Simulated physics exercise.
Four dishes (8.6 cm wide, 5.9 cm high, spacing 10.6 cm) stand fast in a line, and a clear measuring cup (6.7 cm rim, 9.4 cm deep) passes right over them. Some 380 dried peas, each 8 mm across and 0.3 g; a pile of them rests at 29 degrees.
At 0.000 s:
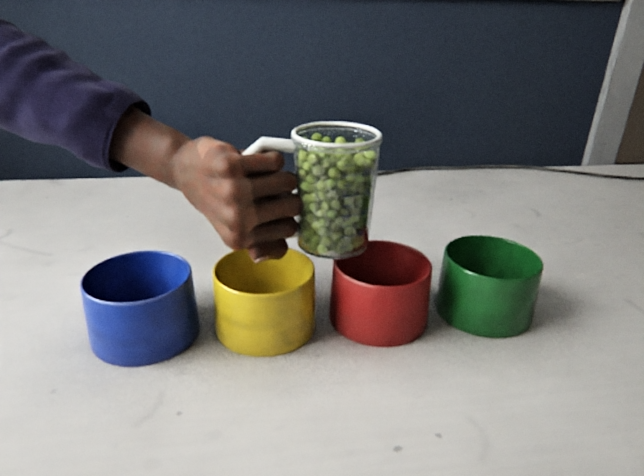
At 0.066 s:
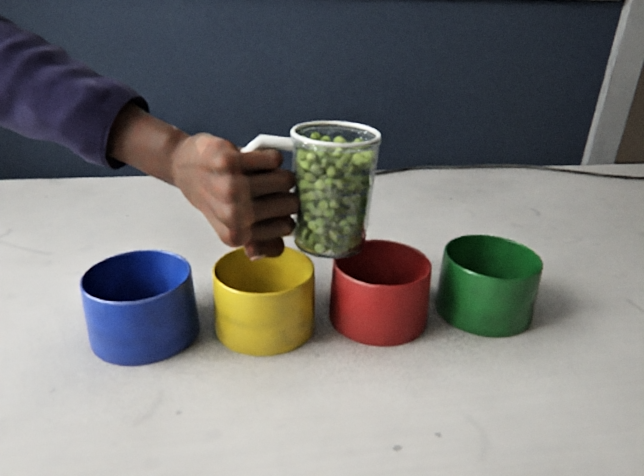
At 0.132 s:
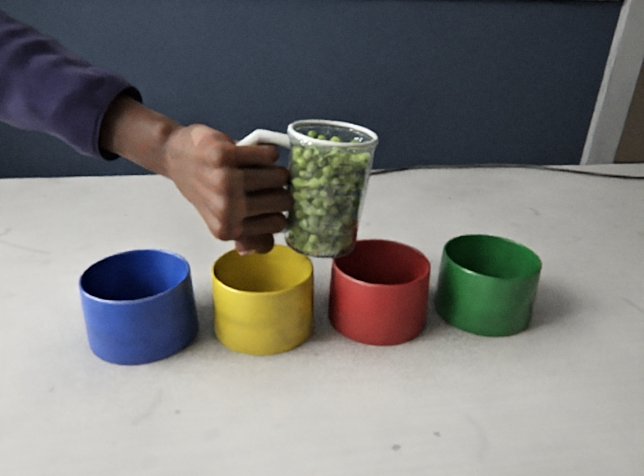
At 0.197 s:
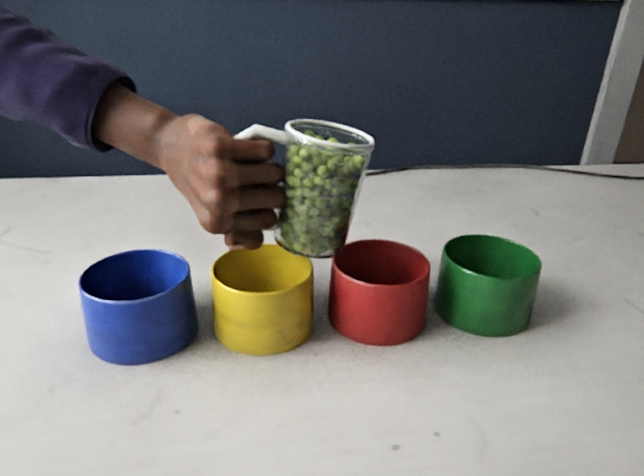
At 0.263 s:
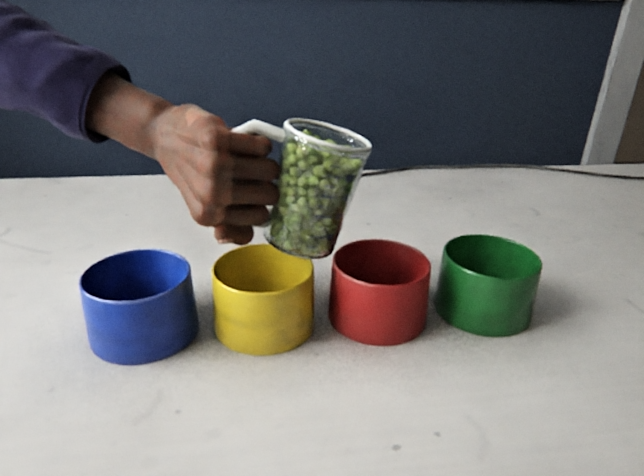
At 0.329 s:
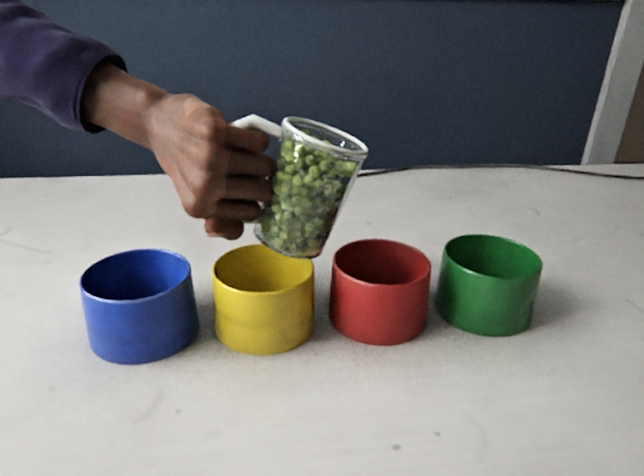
The video shows a hand holding a clear measuring cup of green peas above a row of blue, yellow, red and green dishes, moving it slightly to the left while gradually tilting its rim to the right.
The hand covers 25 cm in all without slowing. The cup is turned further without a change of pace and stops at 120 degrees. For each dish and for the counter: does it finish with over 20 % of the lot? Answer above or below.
Red: Below, blue: Below, green: Below, yellow: Above, counter: Above.
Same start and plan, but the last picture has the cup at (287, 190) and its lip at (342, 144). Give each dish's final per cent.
Red 0, blue 100, green 0, yellow 0.
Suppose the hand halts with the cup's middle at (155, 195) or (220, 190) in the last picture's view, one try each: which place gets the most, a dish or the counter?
Most goes to: Yellow; yellow.
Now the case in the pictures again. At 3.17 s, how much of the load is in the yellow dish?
About 65 per cent by then.
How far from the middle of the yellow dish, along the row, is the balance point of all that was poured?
About 2 cm to its left.
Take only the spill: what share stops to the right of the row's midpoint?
Roughly 0 per cent.
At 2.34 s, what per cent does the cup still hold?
Some 0 per cent of the load.
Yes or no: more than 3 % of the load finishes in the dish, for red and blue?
Red no, blue yes.
After 1.54 s, tilt 101 degrees; cup holds 80 %, yellow 20 %.
Then, at 2.34 s, tilt 120 degrees; cup holds 0 %, blue 5 %, yellow 65 %.
After 3.17 s, tilt 120 degrees; cup holds 0 %, blue 5 %, yellow 65 %.
By 3.5 s all is still; red 0 %, blue 5 %, green 0 %, yellow 65 %, counter 30 %.
